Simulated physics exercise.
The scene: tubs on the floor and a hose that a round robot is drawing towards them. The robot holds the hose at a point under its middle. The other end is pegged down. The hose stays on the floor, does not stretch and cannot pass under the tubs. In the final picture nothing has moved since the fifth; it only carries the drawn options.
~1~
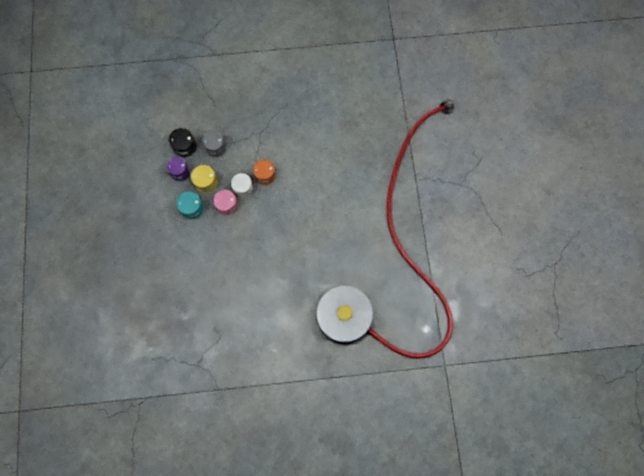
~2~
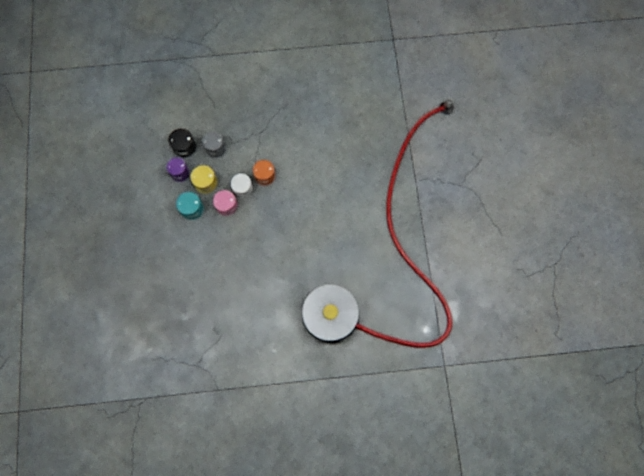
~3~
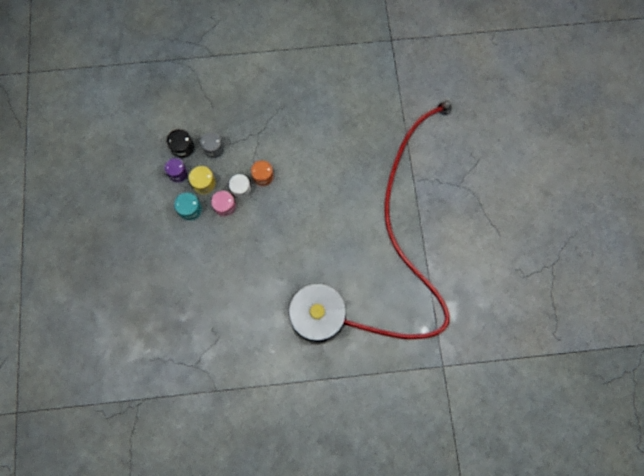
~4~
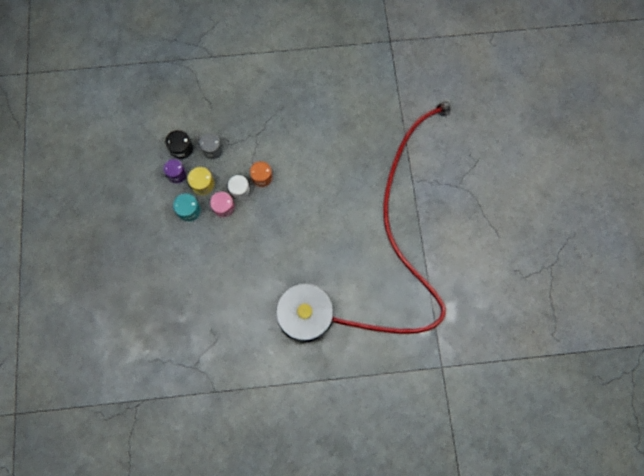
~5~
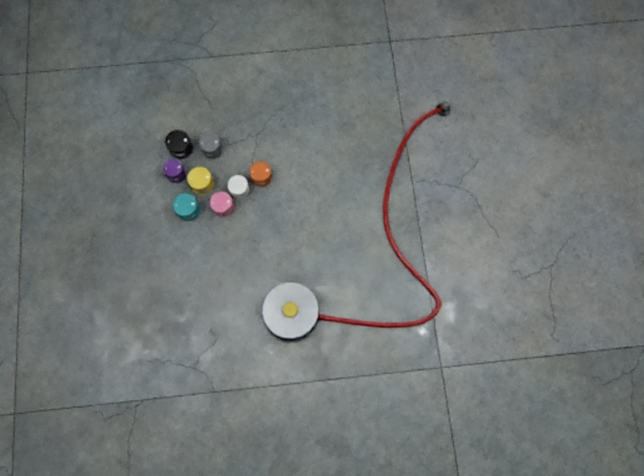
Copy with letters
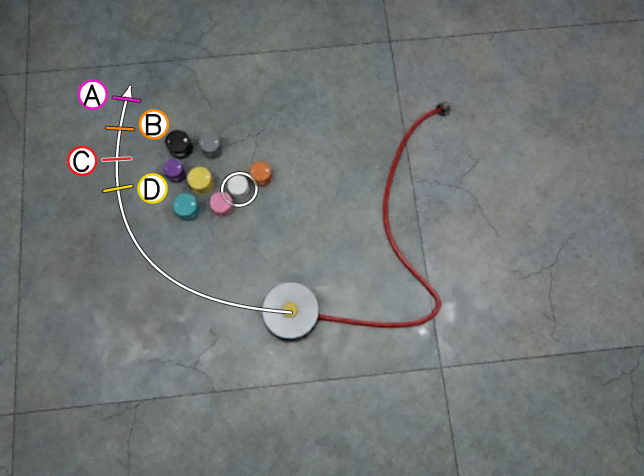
A round white robot slides left across the grey floor, pulling a red hose along.
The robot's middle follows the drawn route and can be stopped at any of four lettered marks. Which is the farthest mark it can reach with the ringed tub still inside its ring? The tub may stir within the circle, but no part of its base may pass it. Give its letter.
As far as tick B.
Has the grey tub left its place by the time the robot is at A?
Yes.
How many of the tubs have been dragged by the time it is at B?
Three.
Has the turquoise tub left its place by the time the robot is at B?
Yes.
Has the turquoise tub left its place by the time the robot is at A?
Yes.
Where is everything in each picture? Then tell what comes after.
In the first picture, pink tub (226, 203); white tub (242, 185); turquoise tub (190, 206).
In the second picture, robot (330, 313); orange tub (264, 173).
In the third picture, robot (317, 313); black tub (181, 144).
In the fourth picture, robot (305, 313); grey tub (211, 146).
In the fifth picture, robot (291, 311); pink tub (222, 205); white tub (239, 187); turquoise tub (187, 207).
On the copy, A at (127, 99); B at (120, 129); C at (117, 159); D at (118, 189); the ring at (239, 189); the route from (291, 313) via (133, 238) to (130, 87).
On B. First, robot (184, 286); white tub (239, 187).
Then, robot (119, 207); white tub (239, 187).
Finally, robot (117, 125); yellow tub (206, 170); pink tub (218, 190); white tub (239, 187); turquoise tub (192, 187); the white tub is still in its ring.
By contrast, A drags the ringed tub to (240, 173); C is safe but short; D is safe but short.
